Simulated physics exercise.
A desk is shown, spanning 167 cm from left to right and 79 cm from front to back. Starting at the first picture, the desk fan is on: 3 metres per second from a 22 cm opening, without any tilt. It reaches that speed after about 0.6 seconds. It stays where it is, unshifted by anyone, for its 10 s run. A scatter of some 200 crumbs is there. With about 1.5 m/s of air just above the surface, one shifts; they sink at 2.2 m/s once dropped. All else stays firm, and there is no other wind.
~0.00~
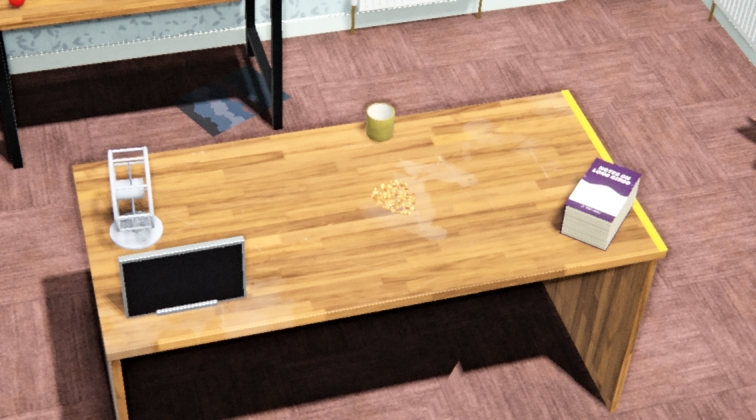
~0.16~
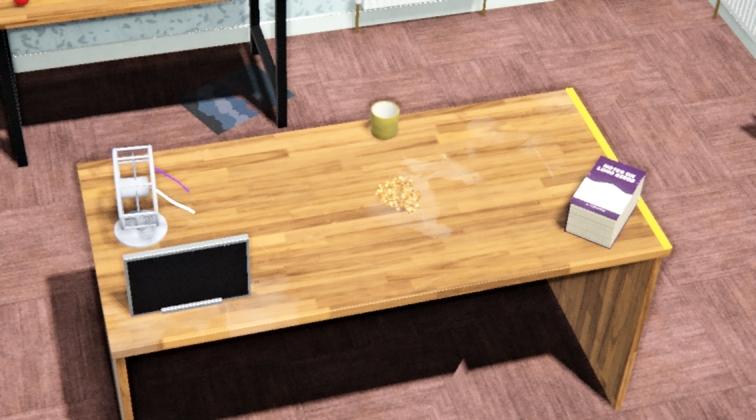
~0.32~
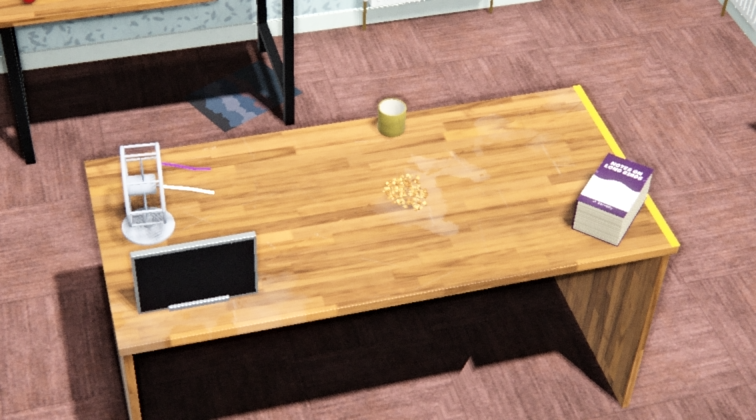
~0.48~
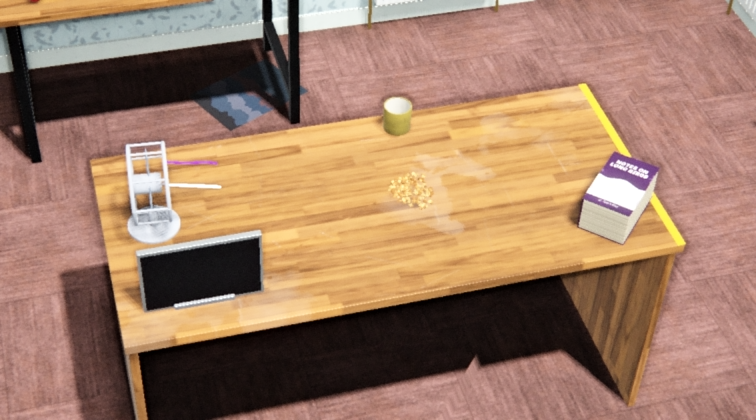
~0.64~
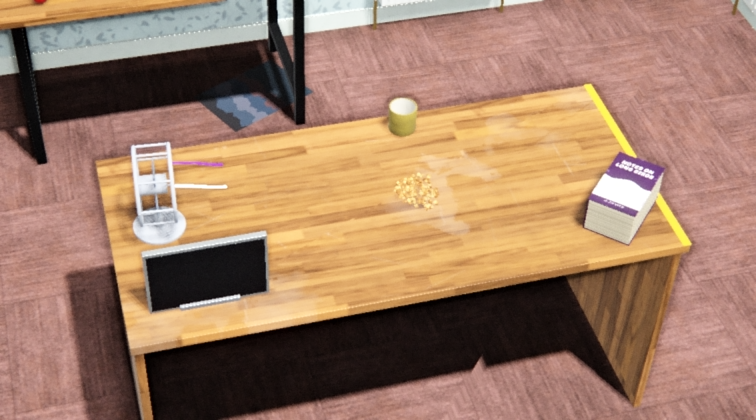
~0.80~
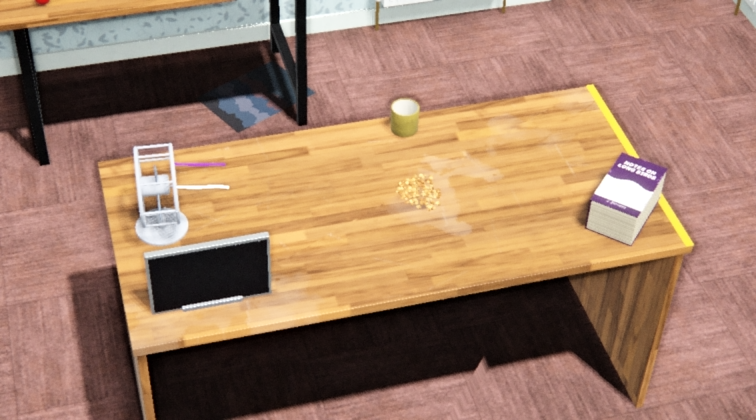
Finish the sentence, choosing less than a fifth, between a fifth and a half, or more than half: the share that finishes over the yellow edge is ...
The share that finishes over the yellow edge is more than half.
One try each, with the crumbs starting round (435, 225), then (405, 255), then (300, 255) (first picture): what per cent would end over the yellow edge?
First try near 20 %, second near 0 %, third near 2 %.
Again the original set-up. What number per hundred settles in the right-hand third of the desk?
Share at the end: Close to 0 %.
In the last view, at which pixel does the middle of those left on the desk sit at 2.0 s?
Around pixel (555, 179).
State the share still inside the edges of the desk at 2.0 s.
About 80 %.
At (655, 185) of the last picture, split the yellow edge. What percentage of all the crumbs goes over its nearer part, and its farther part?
Estimate: Nearer ~ 0 %; farther ~ 100 %.
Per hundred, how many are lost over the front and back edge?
0 % front, 0 % back.
After 2.0 s, 16 % are over the yellow edge; the middle of those still in play is near (558, 178); 0 % have settled or left.
After 3.2 s, 84 % are over the yellow edge; the middle of those still in play is near (576, 163); 76 % have settled or left.
After 5.5 s, 98 % are over the yellow edge; 98 % have settled or left.
After 10.0 s, at the end, 98 % are over the yellow edge.
